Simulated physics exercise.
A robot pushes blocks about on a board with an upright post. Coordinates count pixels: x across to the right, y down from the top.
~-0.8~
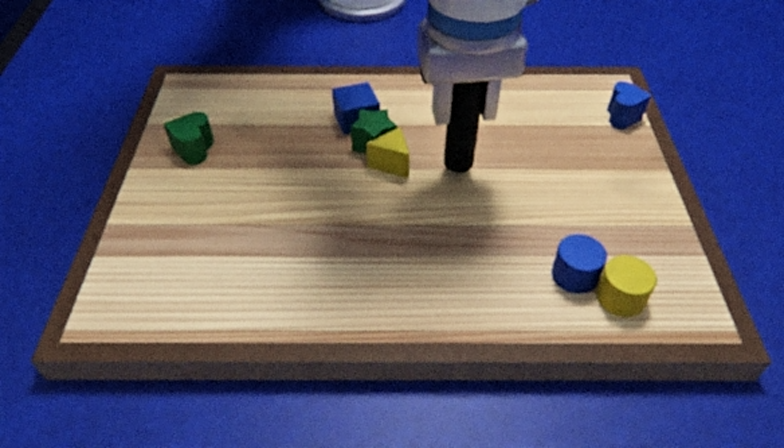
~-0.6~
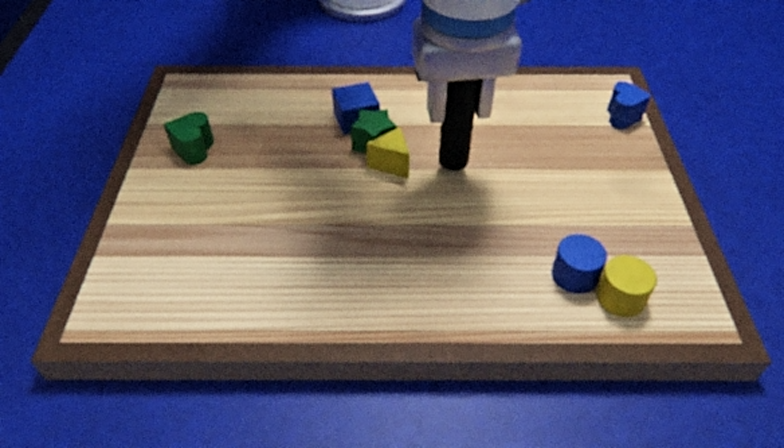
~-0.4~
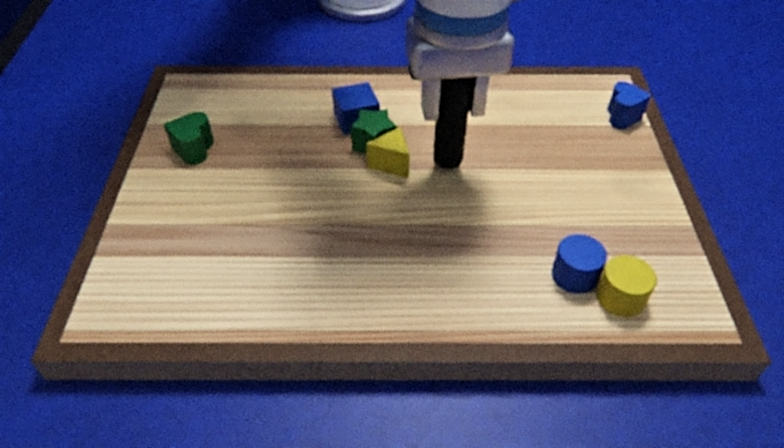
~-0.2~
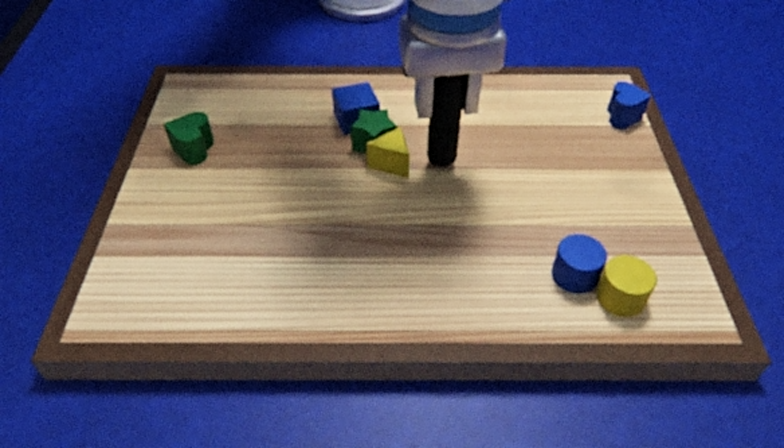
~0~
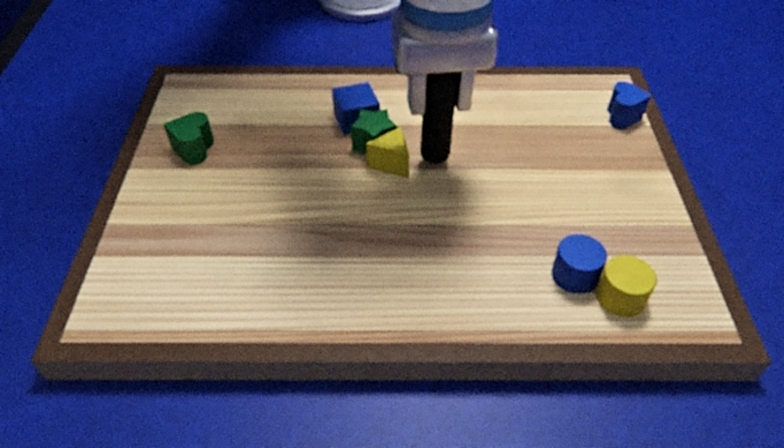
A robot arm with a black upright post stands over a striped wooden board on a blue surface, seen from above the near edge by a still camera. A green heart sits at left, a blue block, green star and yellow triangle cluster near the top, another blue block at upper right, and blue and yellow round blocks at lower right. The post slides slowly left towards the cluster, touching nothing.
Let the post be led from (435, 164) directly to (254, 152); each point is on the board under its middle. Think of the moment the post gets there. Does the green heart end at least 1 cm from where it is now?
No - that is not the case.
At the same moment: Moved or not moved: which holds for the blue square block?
It shifts position.
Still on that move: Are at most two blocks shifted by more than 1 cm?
Answer: No.
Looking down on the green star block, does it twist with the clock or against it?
That block twists clockwise.
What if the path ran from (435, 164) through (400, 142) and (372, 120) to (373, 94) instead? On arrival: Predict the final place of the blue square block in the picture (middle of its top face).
I predict (333, 82).
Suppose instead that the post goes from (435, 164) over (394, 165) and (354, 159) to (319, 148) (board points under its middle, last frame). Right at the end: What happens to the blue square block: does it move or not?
The push reaches it.
What follows on the original path. One third of the way, post (374, 151); blue square block (351, 92), turned 15° clockwise; green star block (357, 117); yellow triangle (350, 148), turned 15° anticlockwise.
Two thirds of the way, post (312, 147); blue square block (348, 88), turned 40° clockwise; green star block (328, 112), turned 55° clockwise; yellow triangle (331, 153), turned 70° anticlockwise.
At the end, post (252, 143); green heart unmoved; blue square block (348, 88), turned 40° clockwise; green star block (328, 112), turned 55° clockwise; yellow triangle (331, 153), turned 70° anticlockwise.
